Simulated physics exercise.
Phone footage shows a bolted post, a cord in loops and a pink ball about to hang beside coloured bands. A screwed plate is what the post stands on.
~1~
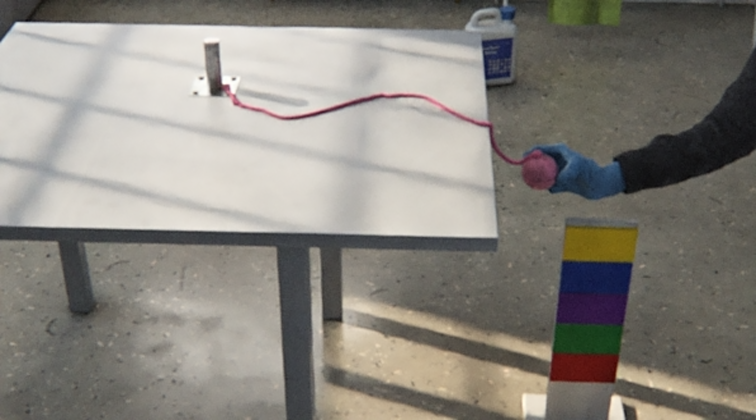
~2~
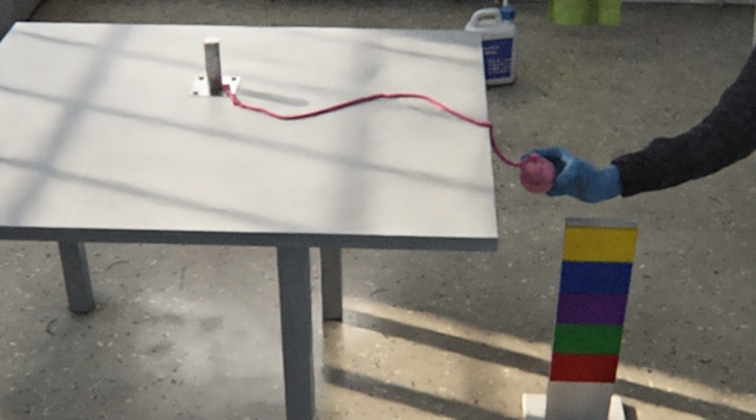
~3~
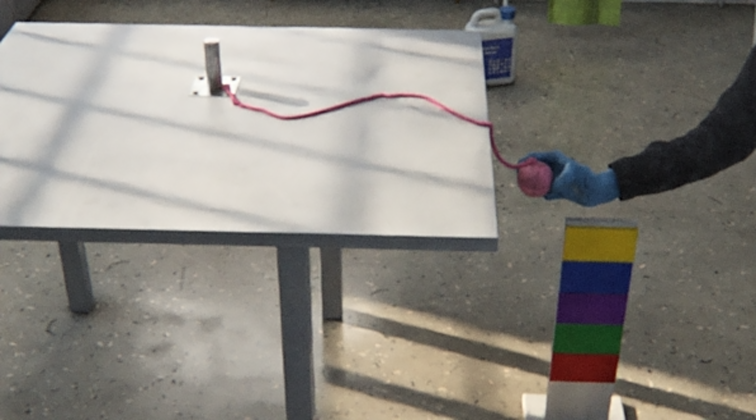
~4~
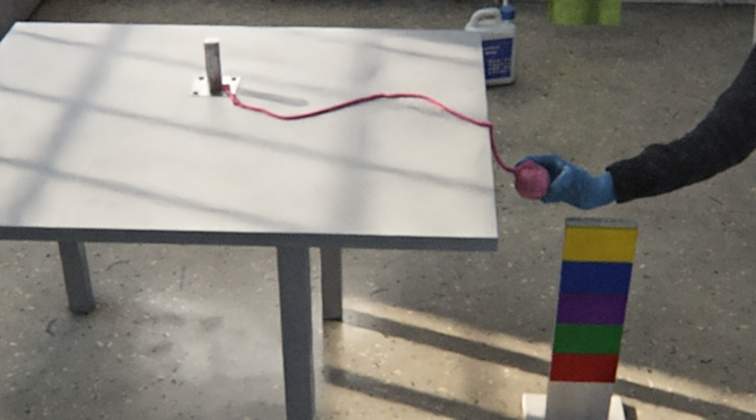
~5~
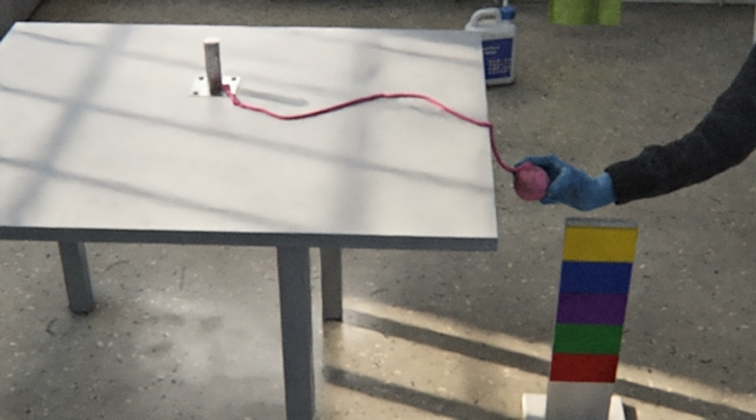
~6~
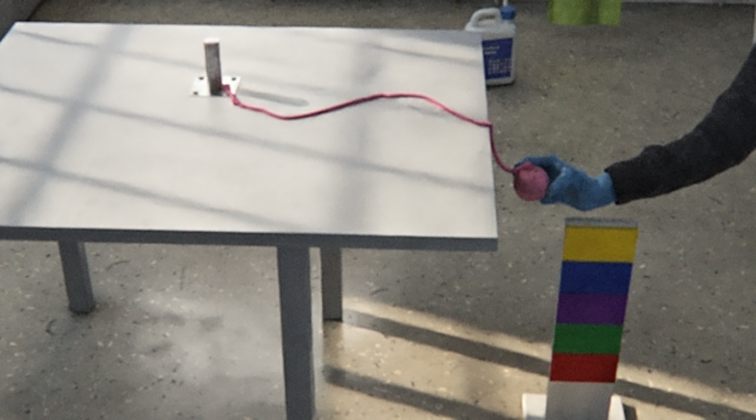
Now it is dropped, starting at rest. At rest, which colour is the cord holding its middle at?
Blue.
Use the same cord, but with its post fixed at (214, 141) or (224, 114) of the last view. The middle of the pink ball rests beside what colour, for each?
The first case gives purple, the second gives purple.
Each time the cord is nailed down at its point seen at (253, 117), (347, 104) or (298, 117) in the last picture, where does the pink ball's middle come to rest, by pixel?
Readings in order - (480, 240), (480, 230), (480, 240).
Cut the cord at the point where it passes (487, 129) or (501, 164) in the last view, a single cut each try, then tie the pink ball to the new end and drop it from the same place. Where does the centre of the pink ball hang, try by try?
I'd say somewhere near (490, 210) the first time and near (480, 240) the second time.
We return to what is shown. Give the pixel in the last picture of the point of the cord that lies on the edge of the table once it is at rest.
It's the one at (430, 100).
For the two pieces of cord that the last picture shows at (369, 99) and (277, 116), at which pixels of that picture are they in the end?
At (419, 112) for the first, at (320, 99) for the second.
Early on, ball near (511, 274); level with blue.
Midway, ball near (459, 262); level with blue.
Finally, ball near (483, 271); level with blue. Its middle rests at the blue band.
